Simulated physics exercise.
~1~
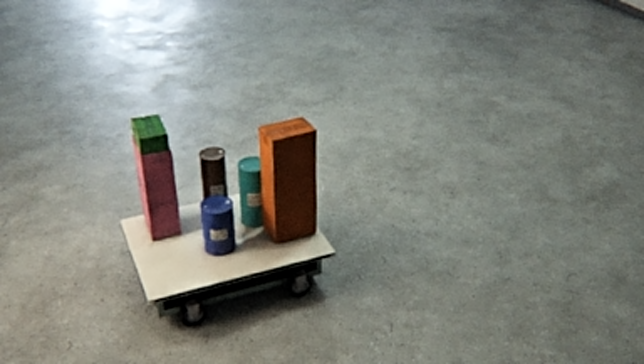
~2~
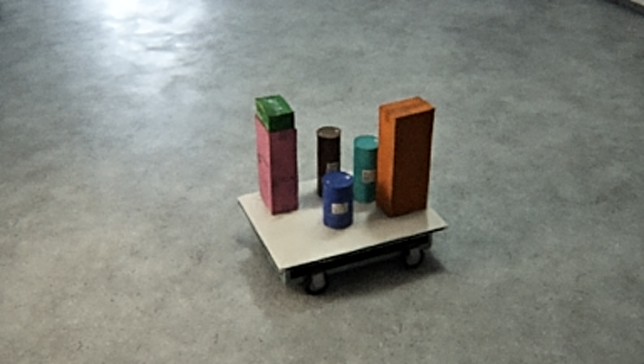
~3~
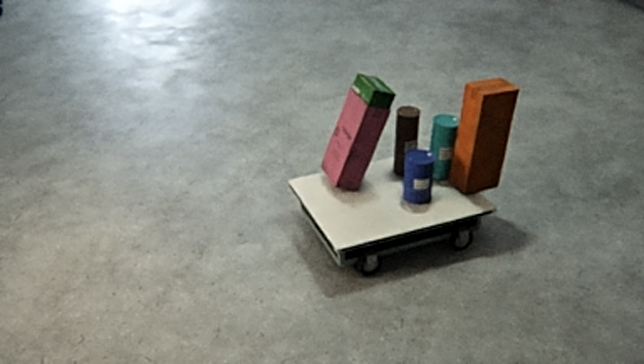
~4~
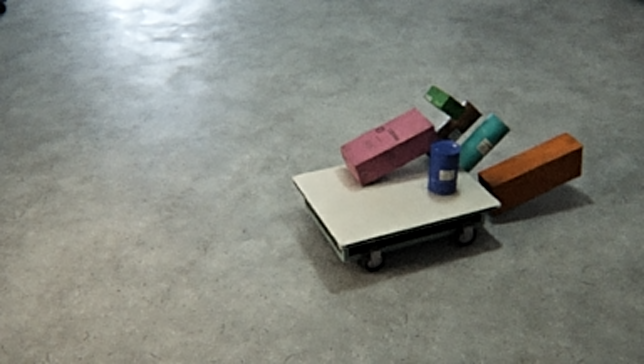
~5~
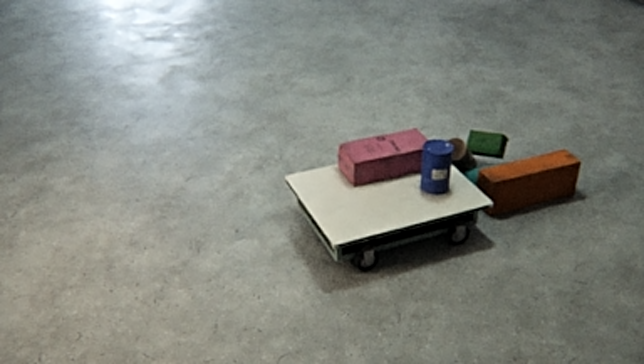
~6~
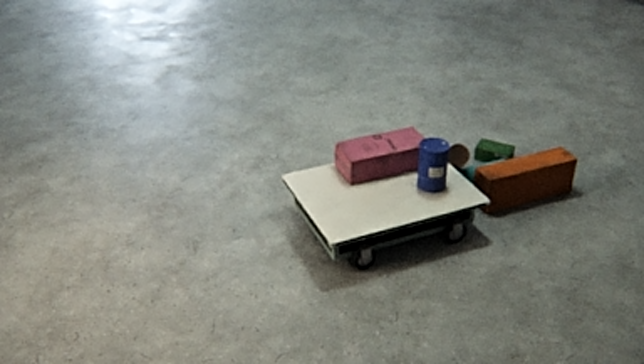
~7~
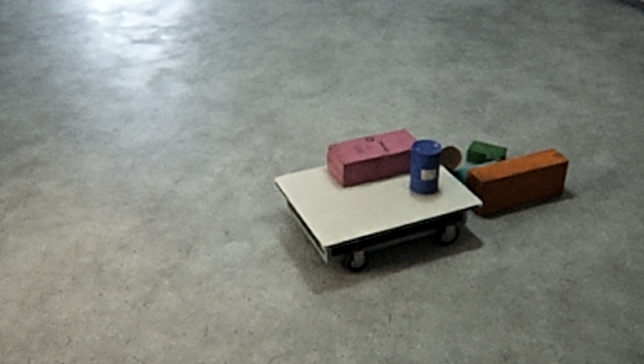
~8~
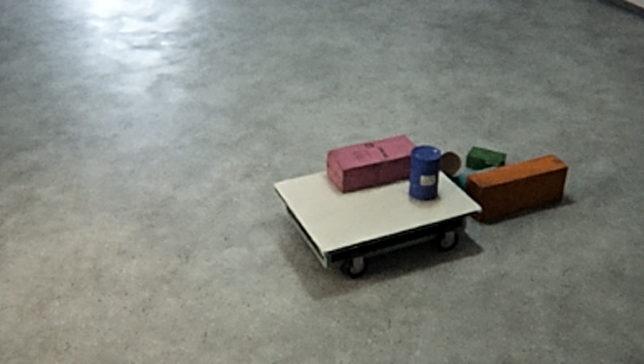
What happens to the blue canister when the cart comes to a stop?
The blue canister keeps standing and stays on the deck near its right edge, while the things around it topple.
